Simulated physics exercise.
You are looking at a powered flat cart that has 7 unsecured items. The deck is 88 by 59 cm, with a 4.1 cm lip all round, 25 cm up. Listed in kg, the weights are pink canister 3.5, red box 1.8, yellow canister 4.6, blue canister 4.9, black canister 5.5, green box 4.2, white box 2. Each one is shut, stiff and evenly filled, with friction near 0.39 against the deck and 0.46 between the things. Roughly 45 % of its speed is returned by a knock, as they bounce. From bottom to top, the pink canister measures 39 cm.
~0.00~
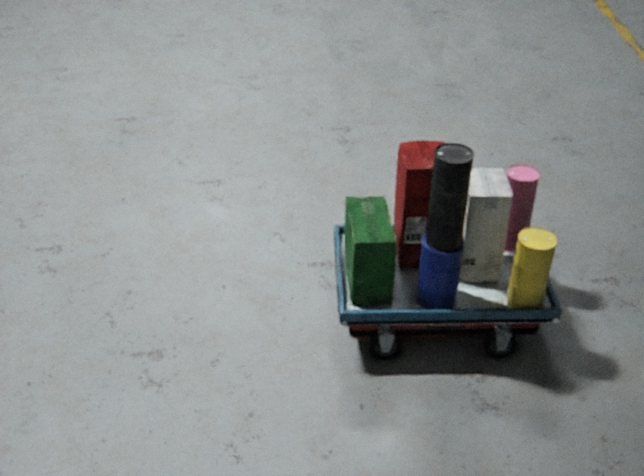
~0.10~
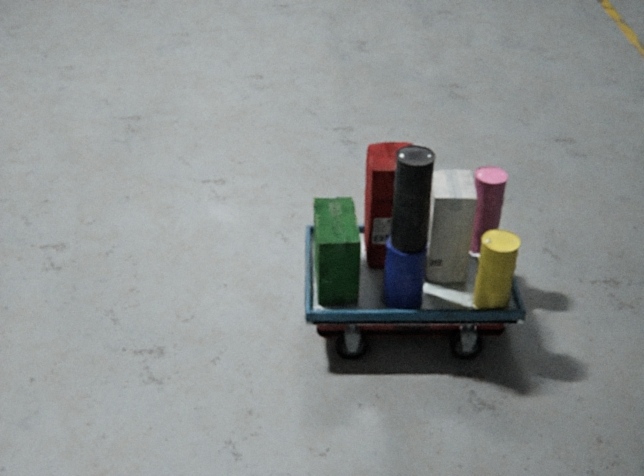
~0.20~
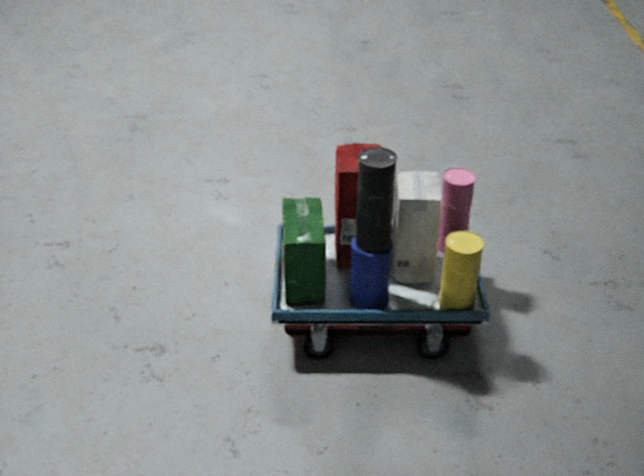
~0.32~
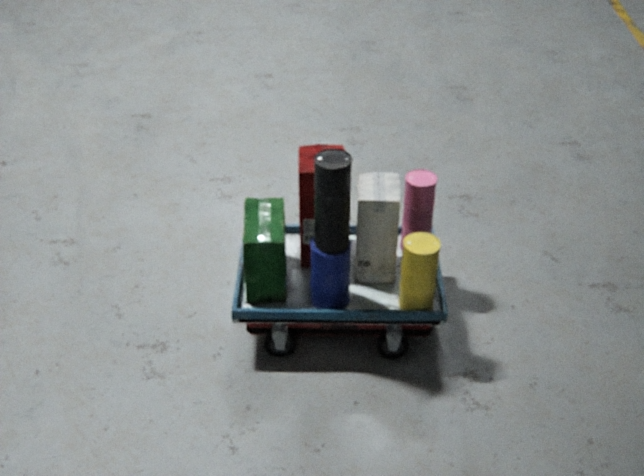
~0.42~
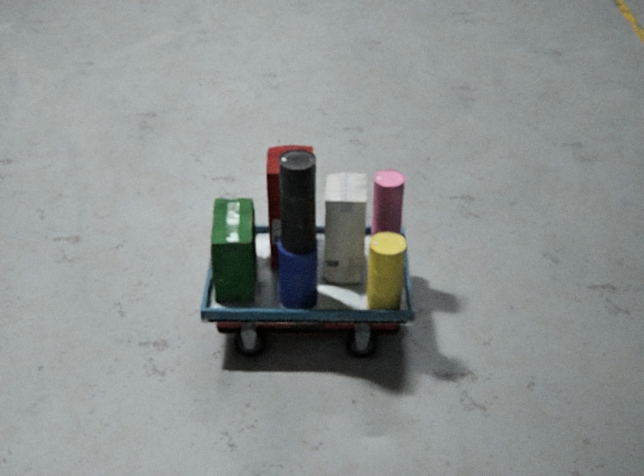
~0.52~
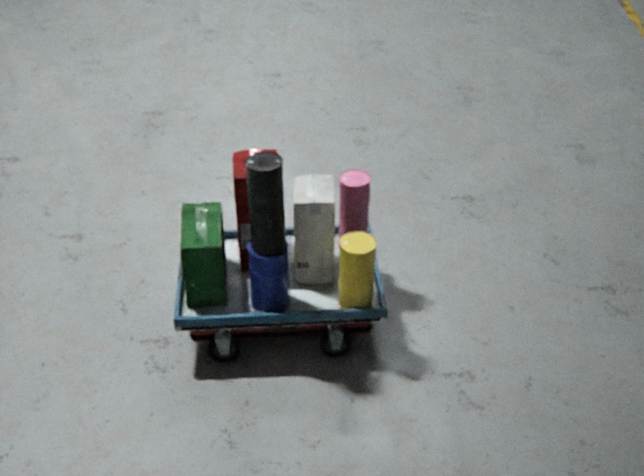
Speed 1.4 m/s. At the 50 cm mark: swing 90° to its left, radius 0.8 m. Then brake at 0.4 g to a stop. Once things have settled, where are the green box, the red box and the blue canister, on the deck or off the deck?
The green box remains on the deck; the red box gets thrown off; the blue canister remains on the deck.
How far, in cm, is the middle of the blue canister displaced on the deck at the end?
Around 34 centimetres.
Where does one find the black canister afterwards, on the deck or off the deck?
Black canister: Goes out of bounds.
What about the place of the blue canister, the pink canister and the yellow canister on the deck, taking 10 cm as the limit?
First, the blue canister is moved away; second, the pink canister stays in its position; third, the yellow canister stays in its position.
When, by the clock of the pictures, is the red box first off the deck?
Answer: Near 1.1 s.
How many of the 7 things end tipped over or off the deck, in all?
The tally is 4.
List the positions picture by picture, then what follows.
In the first picture, 0 cm covered; green box (369, 249); red box (422, 205); blue canister (440, 271).
In the second picture, 14 cm covered; black canister (412, 200); white box (448, 227).
In the third picture, 28 cm covered; pink canister (455, 212); yellow canister (460, 273).
In the fourth picture, 45 cm covered; black canister (332, 202); white box (377, 229).
In the fifth picture, 59 cm covered; pink canister (387, 213); yellow canister (386, 274).
In the sixth picture, 73 cm covered, turned 6°; green box (204, 253) moved 2 cm; blue canister (269, 275).
After 0.92 s, 129 cm covered, turned 46°; blue canister 24° off upright near (169, 323); red box 13° off upright near (117, 264); green box moved 14 cm near (83, 331).
After 1.22 s, 171 cm covered, turned 76°; red box and black canister now off the deck; blue canister 37° off upright near (122, 399); green box moved 15 cm near (49, 444).
After 1.62 s, 222 cm covered, turned 90°; blue canister 45° off upright; green box moved 15 cm; white box 10° off upright.
After 2.02 s, 231 cm covered, turned 90°, stopped; blue canister on its side; green box 13° off upright; white box 54° off upright.
In the end (3.2 s), off the deck, red box and black canister; toppled on the deck, blue canister and white box; not toppled but over 10 cm from the start, green box; the other 2 under 10 cm from the start.
